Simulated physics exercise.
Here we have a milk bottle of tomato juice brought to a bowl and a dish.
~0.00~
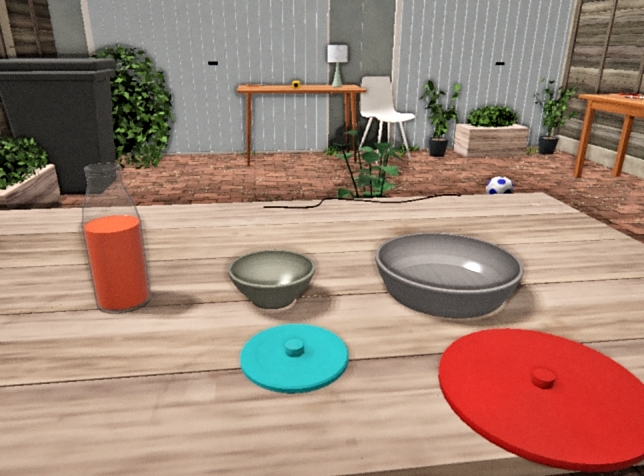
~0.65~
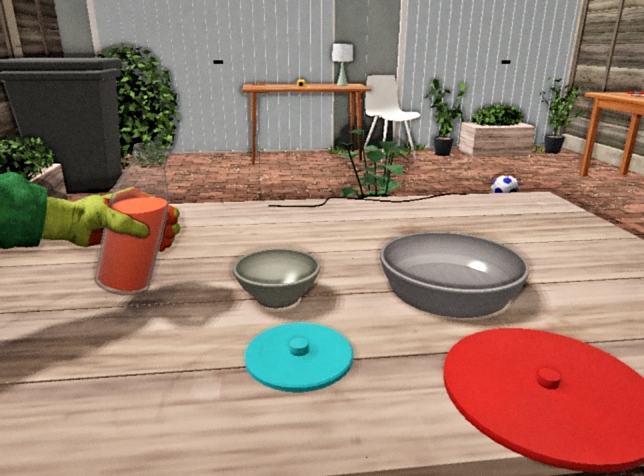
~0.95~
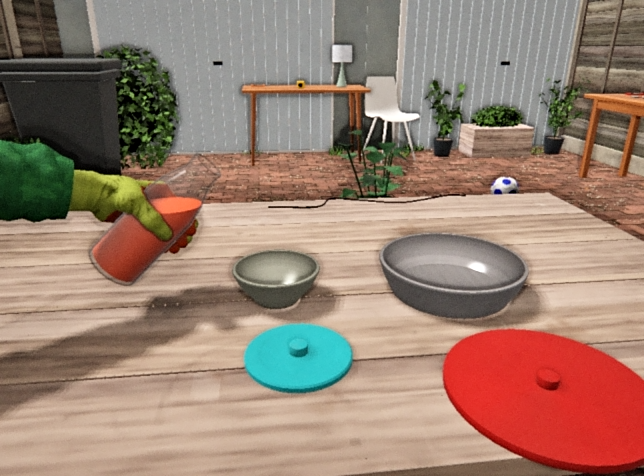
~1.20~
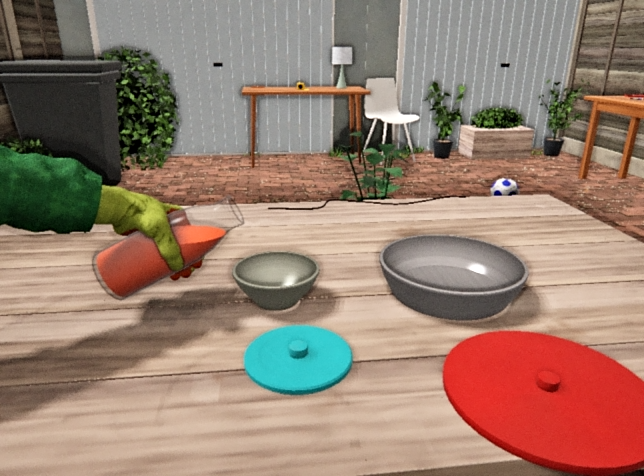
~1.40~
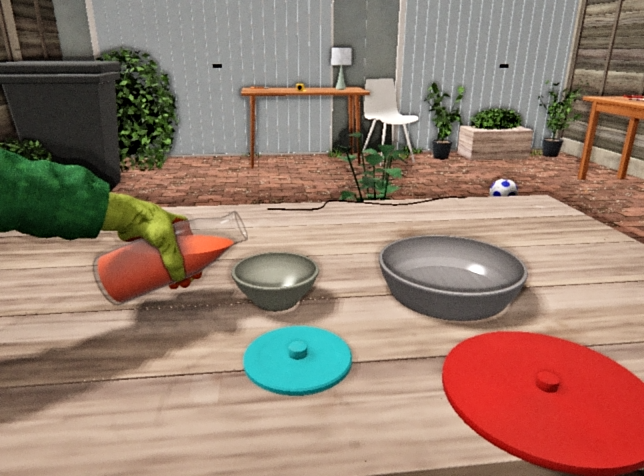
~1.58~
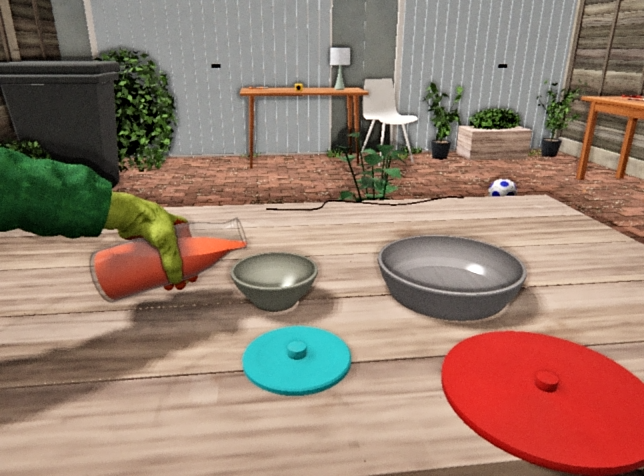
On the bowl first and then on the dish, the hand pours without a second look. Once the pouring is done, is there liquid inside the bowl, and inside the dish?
One by one: The bowl will trap it, the dish will trap it.
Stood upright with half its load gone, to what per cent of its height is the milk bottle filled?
Level note: Near 30 %.
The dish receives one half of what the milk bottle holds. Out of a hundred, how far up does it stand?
My estimate is 20 percent.
After 2.3 s, the tomato juice goes into the bowl.
After 3.2 s, the tomato juice goes into the dish.
After 4.6 s, the bowl has its share inside; the dish has its share inside.
